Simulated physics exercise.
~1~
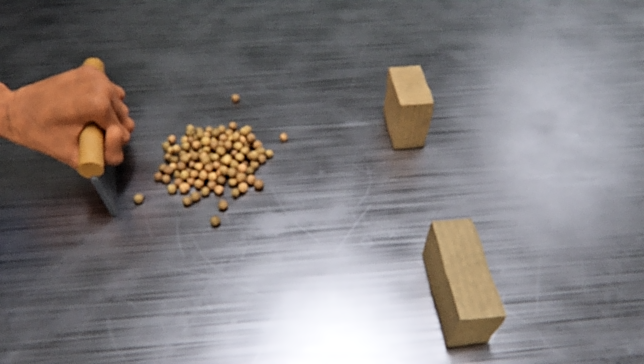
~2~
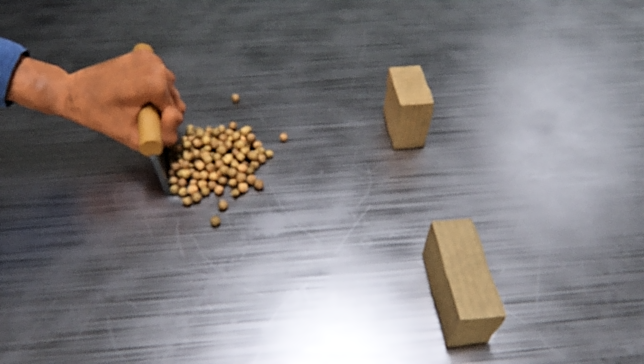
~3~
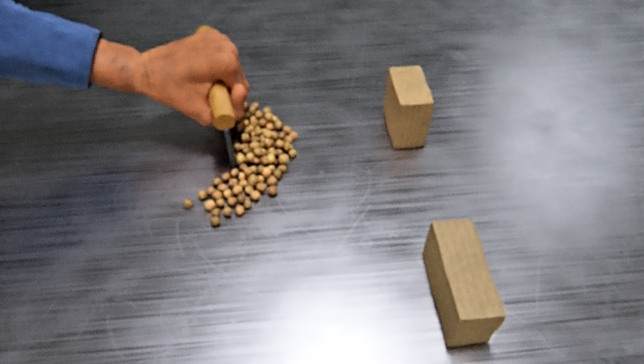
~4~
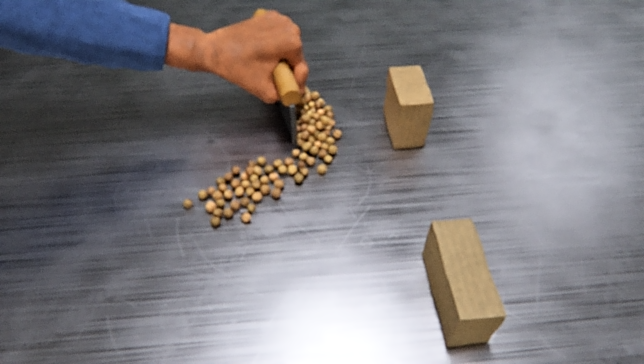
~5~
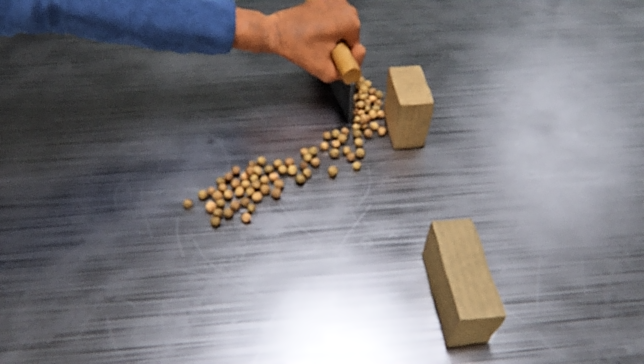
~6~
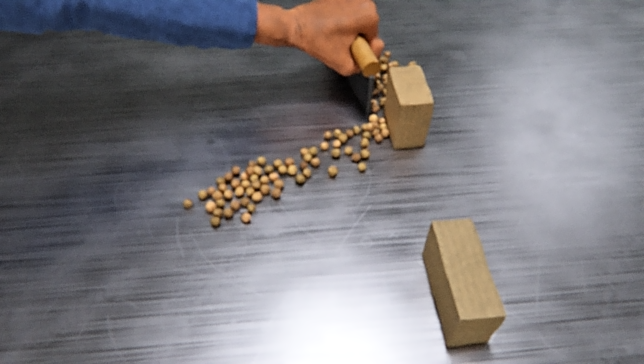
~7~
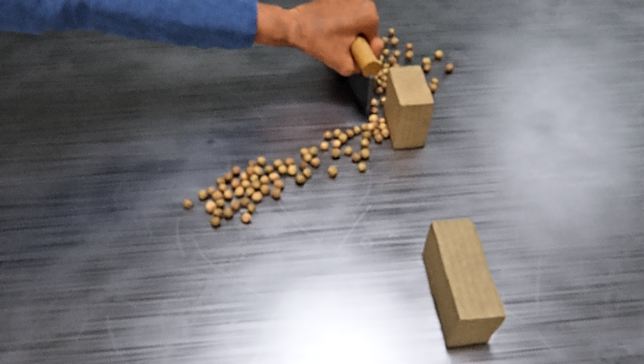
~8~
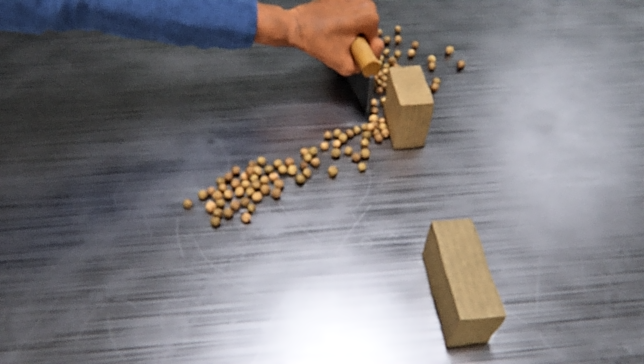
We see a hand push a pile of wooden beads rightward with a scraper toward the farther of two wooden blocks, leaving a trailing line behind. The scraper stops beside that block; some beads scatter around its far side, while the rest stay before the blocks.
